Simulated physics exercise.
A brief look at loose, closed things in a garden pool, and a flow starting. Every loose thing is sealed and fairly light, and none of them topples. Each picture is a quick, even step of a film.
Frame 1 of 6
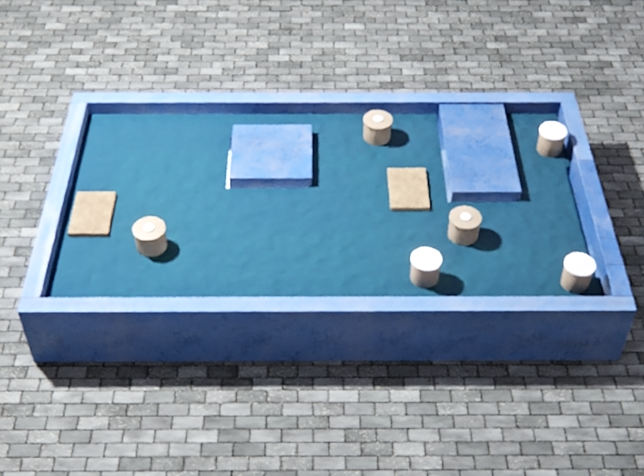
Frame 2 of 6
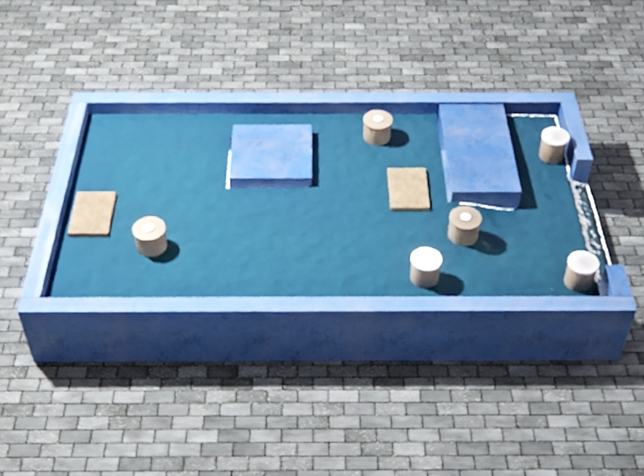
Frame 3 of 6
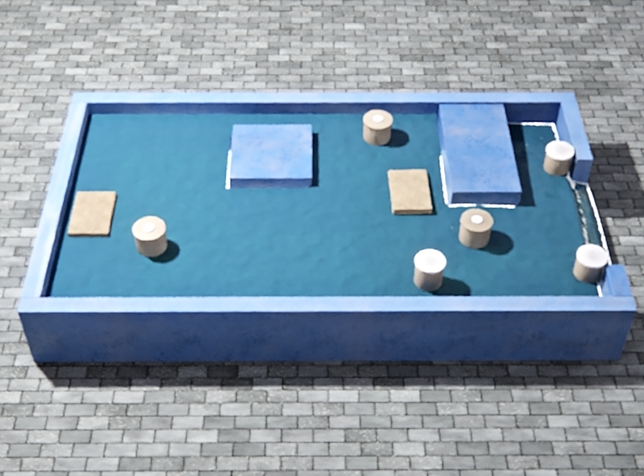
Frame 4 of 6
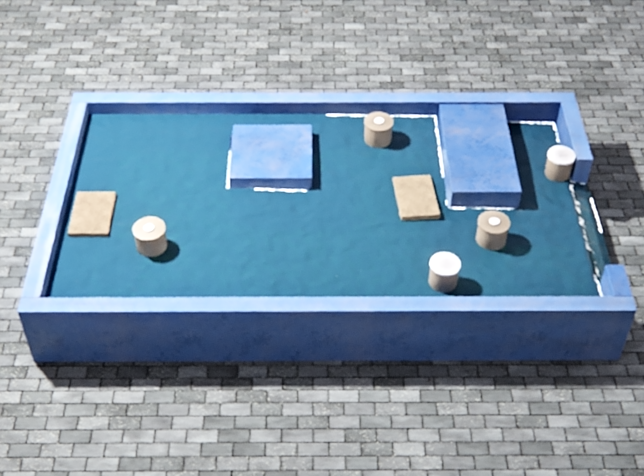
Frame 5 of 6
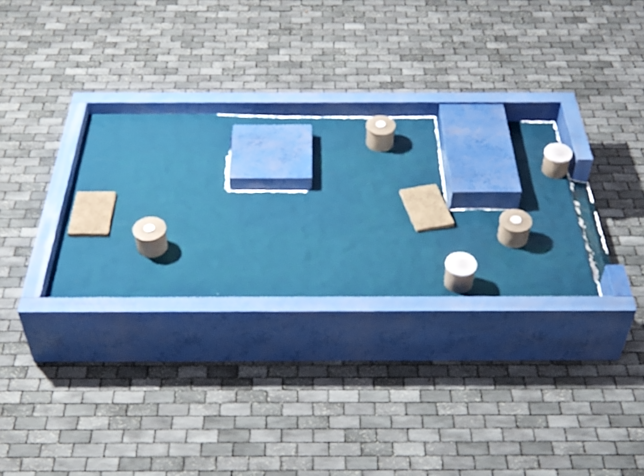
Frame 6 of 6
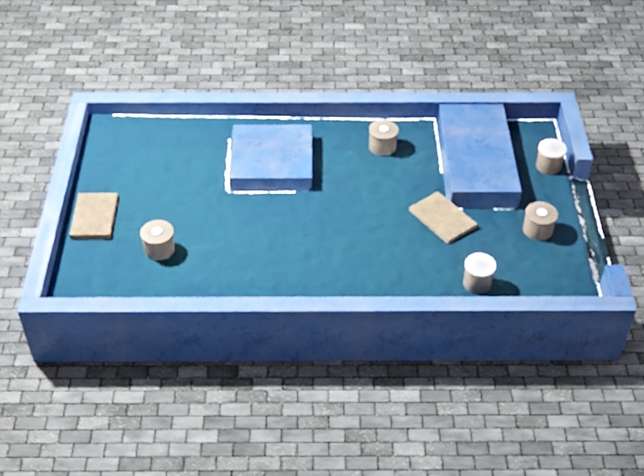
A blue-walled pool held floating tubs and mats until a gap opened in its right wall; the nearby tubs drifted right, one disappearing from view, while a tan mat turned and slid rightward.
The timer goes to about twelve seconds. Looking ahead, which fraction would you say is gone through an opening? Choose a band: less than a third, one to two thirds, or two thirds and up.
One to two thirds.
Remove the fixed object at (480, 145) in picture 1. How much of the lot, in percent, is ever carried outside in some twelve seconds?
Roughly 60 per cent.
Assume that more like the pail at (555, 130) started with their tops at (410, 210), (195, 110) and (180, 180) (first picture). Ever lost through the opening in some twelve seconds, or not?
In order, the first is escaping, the second never leaving, the third never leaving.
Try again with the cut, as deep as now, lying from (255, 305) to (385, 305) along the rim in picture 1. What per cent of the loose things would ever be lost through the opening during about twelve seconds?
Fraction out: Near 0 %.
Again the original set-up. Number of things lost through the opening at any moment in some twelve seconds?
Total: 4.
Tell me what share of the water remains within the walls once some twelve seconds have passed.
About 62 percent.
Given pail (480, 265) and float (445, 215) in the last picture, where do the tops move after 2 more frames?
First top about at (524, 262); second top about at (488, 223).
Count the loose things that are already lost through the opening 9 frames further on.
The number I arrive at is 3.
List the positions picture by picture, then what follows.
A tub at (466, 217), afloat; a pail at (427, 259) floats; 0 of 8 have shifted, in the first frame.
A tub at (466, 218), afloat; a pail at (427, 259), afloat; 1 of 8 have shifted, in the second frame.
A tub at (477, 220), afloat, close to its start; a pail at (430, 261), afloat; 3 of 8 have shifted, in the third frame.
A tub at (494, 222) floats, close to its start; a pail at (445, 264), afloat, close to its start; 5 of 8 have shifted, in the fourth frame.
A tub at (516, 221) floats, a stride from its start; a pail at (461, 264), afloat, close to its start; 5 of 8 have shifted, in the fifth frame.
A tub at (542, 213) floats, a stride from its start; a pail at (481, 264), afloat, a stride from its start; 7 of 8 have shifted, in the sixth frame.
A moment on, 1 of 8 are out; 7 afloat.
Next, 3 of 8 are out; 5 afloat.
Later, 4 of 8 are out; 4 afloat.
In the end, 4 of 8 are out; 4 afloat.
